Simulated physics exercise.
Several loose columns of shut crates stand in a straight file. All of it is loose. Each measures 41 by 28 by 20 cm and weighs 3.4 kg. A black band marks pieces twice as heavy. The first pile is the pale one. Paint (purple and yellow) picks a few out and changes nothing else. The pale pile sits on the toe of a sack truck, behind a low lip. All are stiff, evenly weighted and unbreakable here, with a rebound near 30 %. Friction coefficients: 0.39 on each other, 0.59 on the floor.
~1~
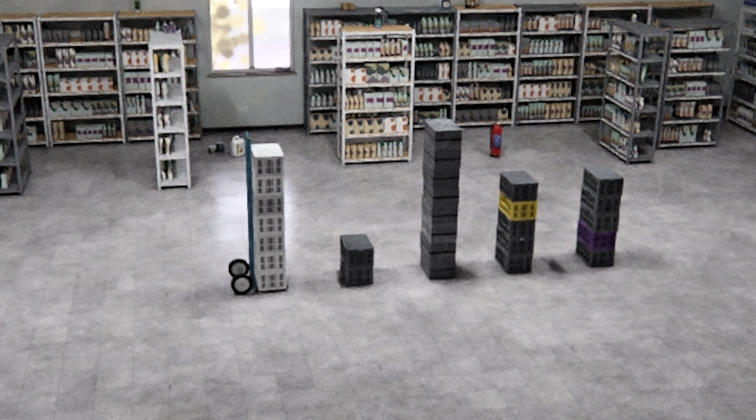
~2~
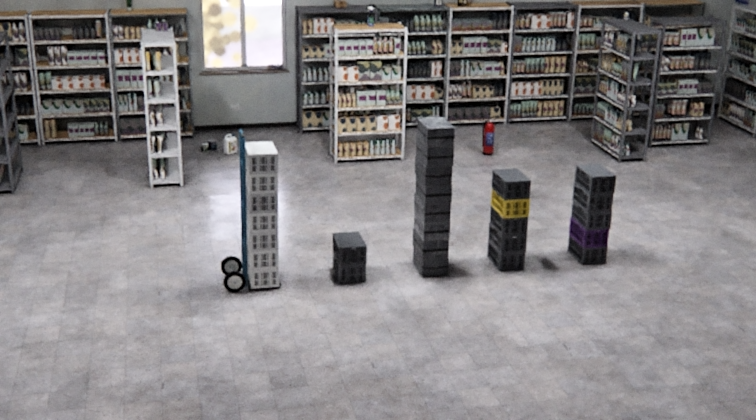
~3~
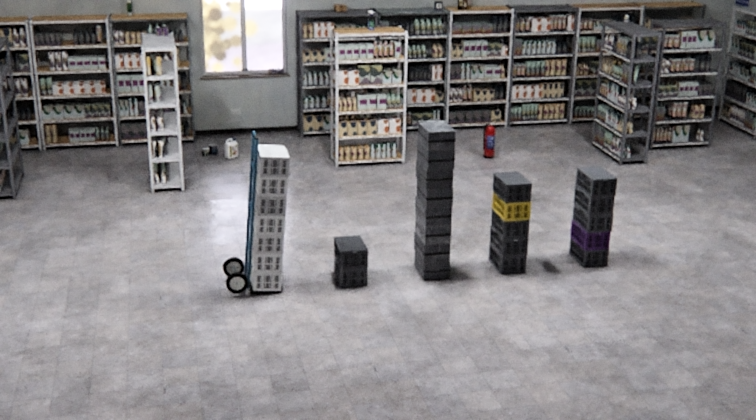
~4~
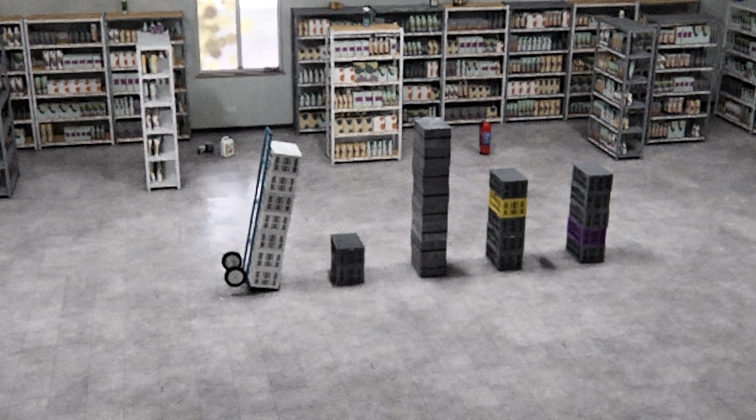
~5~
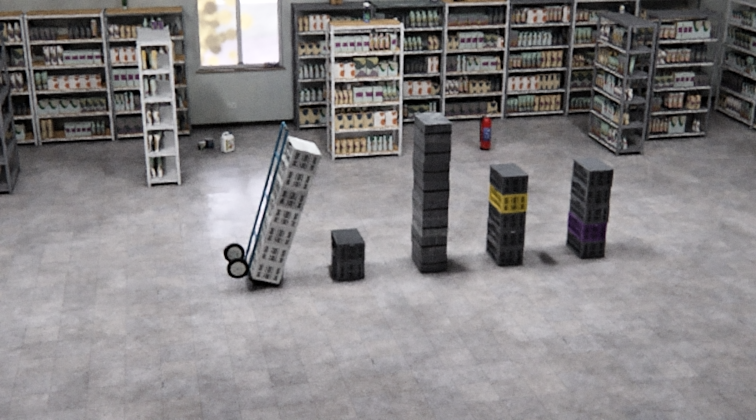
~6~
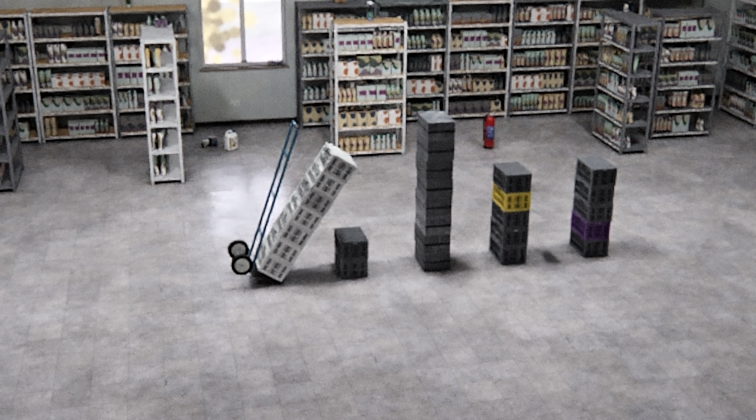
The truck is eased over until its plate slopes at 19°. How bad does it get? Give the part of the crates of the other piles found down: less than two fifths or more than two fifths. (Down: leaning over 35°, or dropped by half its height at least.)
Ending down: Less than two fifths.
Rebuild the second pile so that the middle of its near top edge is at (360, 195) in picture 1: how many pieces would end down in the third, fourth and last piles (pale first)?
Then third 8, fourth 4, last 4.
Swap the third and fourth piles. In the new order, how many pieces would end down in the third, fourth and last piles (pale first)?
Then third 0, fourth 0, last 0.
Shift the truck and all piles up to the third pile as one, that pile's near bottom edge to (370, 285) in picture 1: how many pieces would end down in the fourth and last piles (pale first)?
In that case fourth 0, last 0.
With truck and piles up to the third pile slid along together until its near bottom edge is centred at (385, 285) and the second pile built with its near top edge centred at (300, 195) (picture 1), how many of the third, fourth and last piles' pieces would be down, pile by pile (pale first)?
In that case third 8, fourth 4, last 4.
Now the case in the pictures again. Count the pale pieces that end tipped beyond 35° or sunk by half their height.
7 pale pieces.
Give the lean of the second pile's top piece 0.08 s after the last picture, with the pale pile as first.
Roughly 0° from upright.
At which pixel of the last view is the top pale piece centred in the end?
Around (408, 252).
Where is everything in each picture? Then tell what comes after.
In the first picture (places mark the middle of the side facing us), truck frame (250, 171) 0° forward; purple crate (604, 241); yellow crate (524, 211); the rest undisturbed.
In the second picture, truck frame (244, 169) 1° forward; purple crate (596, 239).
In the third picture, truck frame (255, 171) 5° forward, top of the pale pile leaning 5°; purple crate (598, 241); the rest undisturbed.
In the fourth picture, truck frame (266, 166) 11° forward, top of the pale pile leaning 11°; purple crate (594, 237); the rest undisturbed.
In the fifth picture, truck frame (279, 161) 17° forward, top of the pale pile leaning 19°; yellow crate (515, 203); the rest undisturbed.
In the sixth picture, truck frame (288, 159) 19° forward, top of the pale pile leaning 33°; purple crate (598, 231); yellow crate (518, 202); the rest undisturbed.
Then, 0.08 s after the last picture, 7 of the pale pile down; none of the 20 other crates down.
Then, 0.40 s after the last picture, 7 of the pale pile down; none of the 20 other crates down, 2 disturbed.
Then, 0.66 s after the last picture, 7 of the pale pile down; none of the 20 other crates down, 3 disturbed.
At rest, 7 of the pale pile down; none of the 20 other crates down, 3 disturbed; purple crate unmoved; yellow crate unmoved. That is 0 per cent. As the last picture would show them, middles, purple crate near (590, 224), yellow crate near (511, 195).
